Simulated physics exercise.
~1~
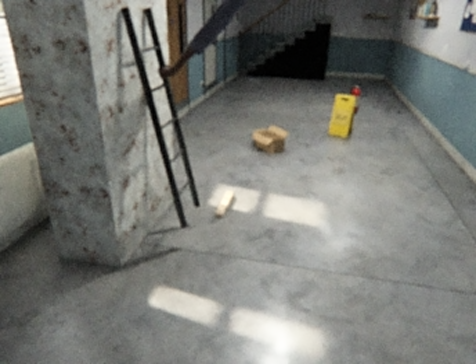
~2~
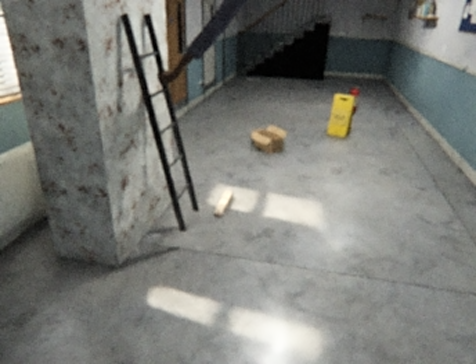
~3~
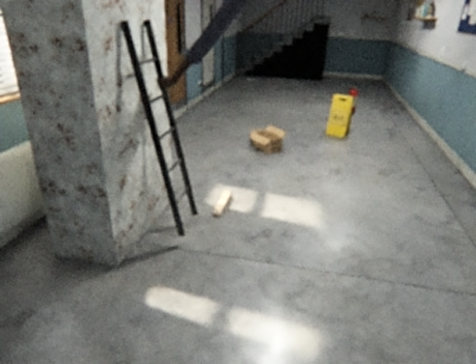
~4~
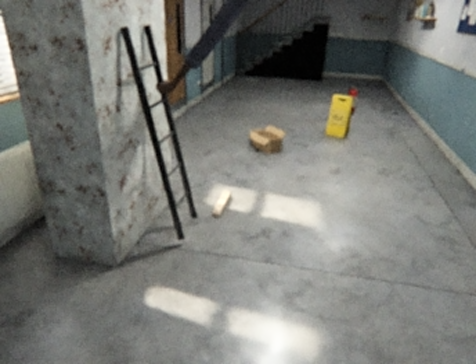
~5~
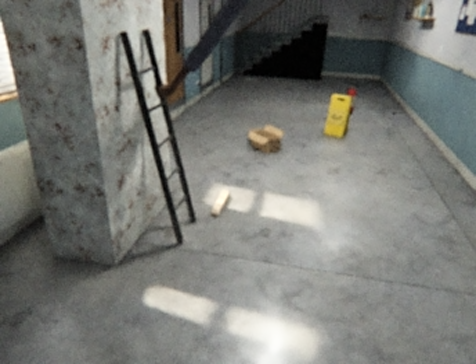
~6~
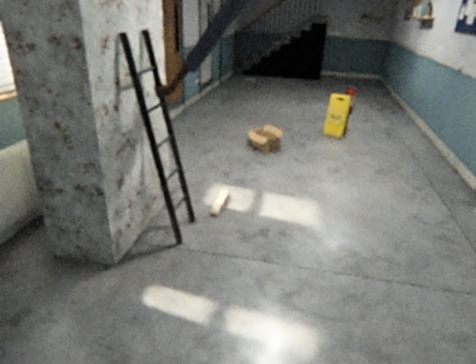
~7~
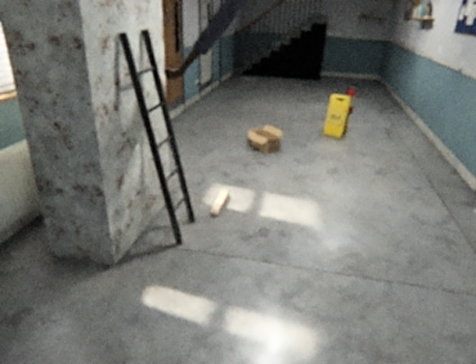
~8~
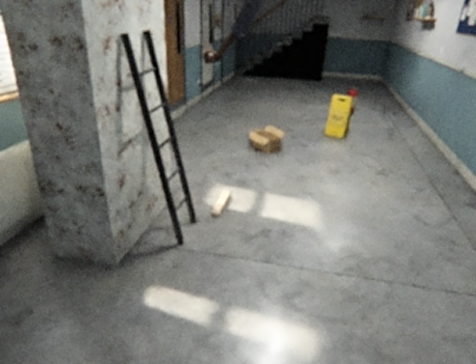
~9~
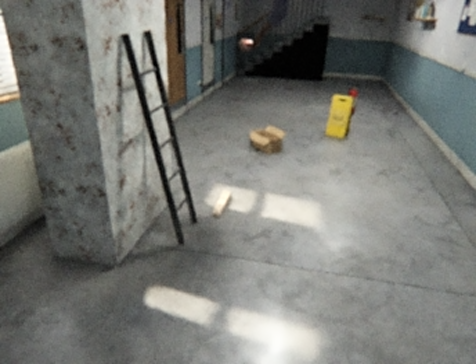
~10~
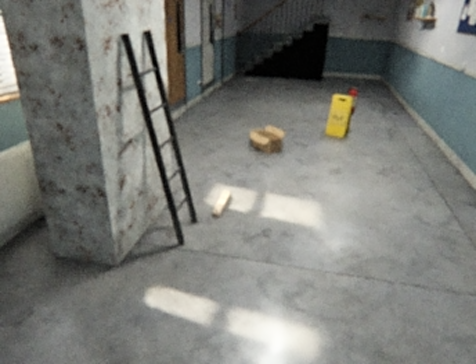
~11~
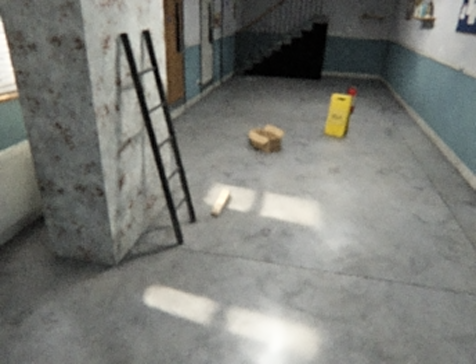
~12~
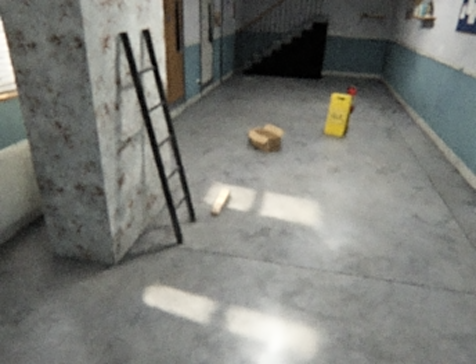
A dark-sleeved arm reaches in from the top toward a black, ladder-like gate leaning against a mottled grey pillar on the left, seen from above in a slightly swaying view of a long room. The grey floor carries patches of light and a small pale block, with a brown box and a yellow sign farther back, blue-and-white walls, and stairs at the far end. The hand steadies the gate as it shifts slightly downward and settles. The hand then lets go and draws back out of view. The gate stays leaning at a slant, without slipping.
